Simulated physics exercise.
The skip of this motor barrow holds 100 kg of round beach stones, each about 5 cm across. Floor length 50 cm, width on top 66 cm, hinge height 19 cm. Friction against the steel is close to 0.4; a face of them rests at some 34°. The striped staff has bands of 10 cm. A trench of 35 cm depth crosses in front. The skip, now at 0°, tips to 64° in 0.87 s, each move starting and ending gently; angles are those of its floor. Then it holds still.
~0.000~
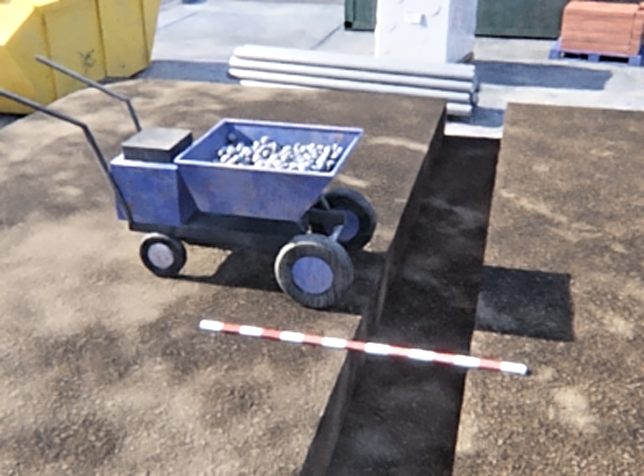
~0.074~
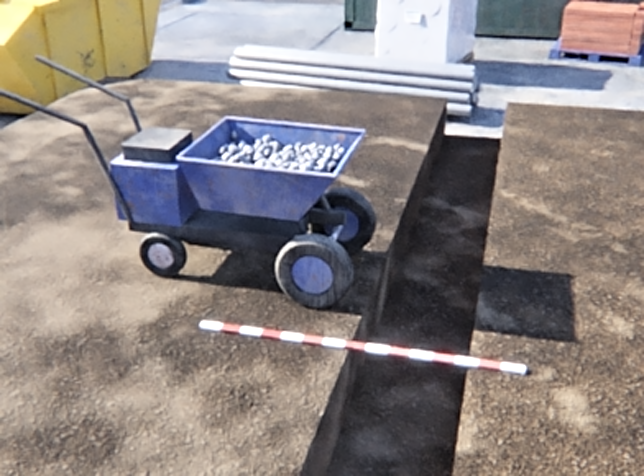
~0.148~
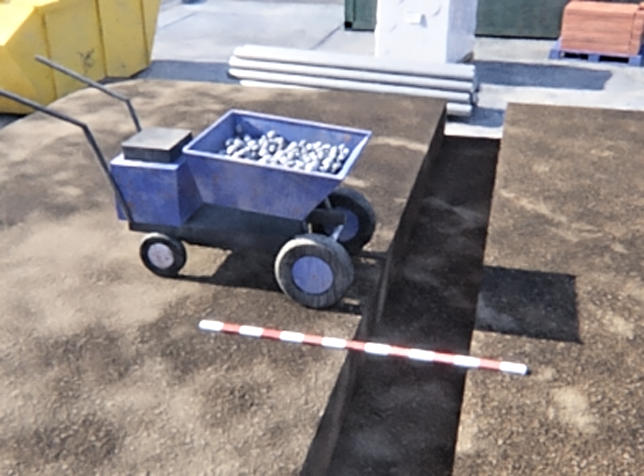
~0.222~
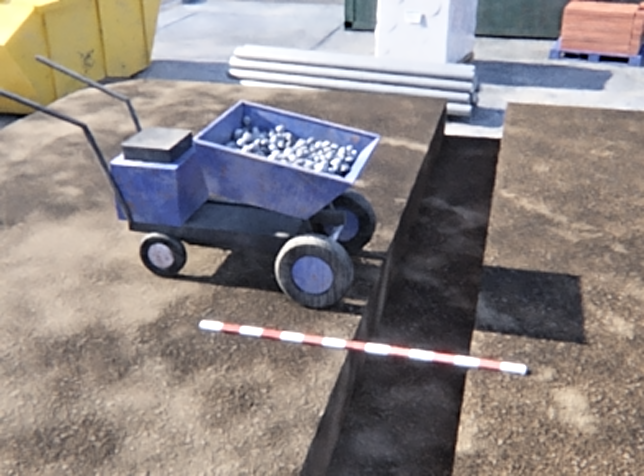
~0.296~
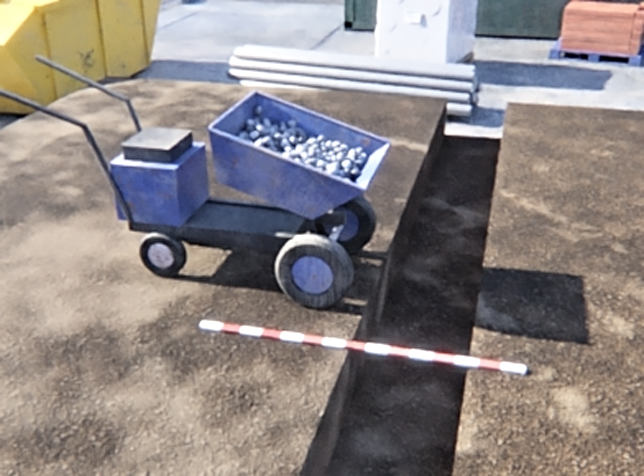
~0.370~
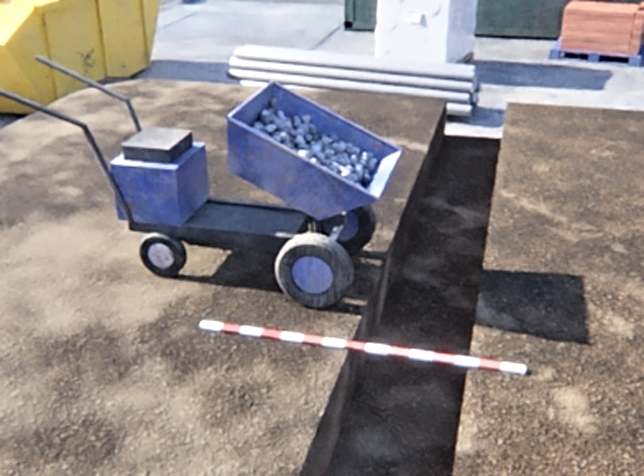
A sunlit yard of rough brown ground, cut by a dark, straight trench, is seen from above at an angle by a camera that stays still. A blue motor barrow with black handles and a skip of round grey stones stands left of the trench, behind a red-and-white staff, with grey pipes and a yellow container beyond. The skip slowly tilts forward toward the right, its rear rising clear of the chassis while the wheels stay put.
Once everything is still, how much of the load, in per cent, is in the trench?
Some 64 per cent of it.
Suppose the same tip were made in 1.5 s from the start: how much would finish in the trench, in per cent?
In that case some 80 per cent.
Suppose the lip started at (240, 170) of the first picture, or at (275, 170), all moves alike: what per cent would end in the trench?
First some 85, then 100 per cent.
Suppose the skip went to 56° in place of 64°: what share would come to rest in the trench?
In that case some 50 per cent.
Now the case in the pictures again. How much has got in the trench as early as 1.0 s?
Some 25 per cent.
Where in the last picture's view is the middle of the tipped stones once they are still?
Around (462, 335).
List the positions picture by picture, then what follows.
In the first frame, lip at (333, 176), floor tilted 0°, highest stones at (283, 158).
In the second frame, the skip is at 1°, its lip at (336, 177); the top of the load is at (260, 150); the stones move at 0.3 m/s on average.
In the third frame, the skip is at 5°, its lip at (343, 179); the top of the load is at (253, 143); the stones move at 0.5 m/s on average.
In the fourth frame, the skip is at 10°, its lip at (353, 183); the top of the load is at (249, 136); the stones move at 0.7 m/s on average.
In the fifth frame, lip at (365, 190), floor tilted 17°, highest stones at (257, 126); the stones move at 0.9 m/s on average.
In the sixth frame, lip at (378, 199), floor tilted 25°, highest stones at (271, 116); the stones move at 1.0 m/s on average.
After 0.6 s the floor is at 54°; 100 % in the skip; the foremost stones are at (407, 211).
After 1.0 s the floor is at 64°; 75 % in the skip, 23 % in the trench, 2 % past the trench; the foremost stones are at (488, 273).
After 1.3 s the floor is at 64°; 34 % in the skip, 31 % in the trench, 35 % past the trench; the foremost stones are at (601, 304).
After 3.3 s the floor is at 64°; 0 % in the skip, 64 % in the trench, 36 % past the trench; the foremost stones are past the picture's edge.
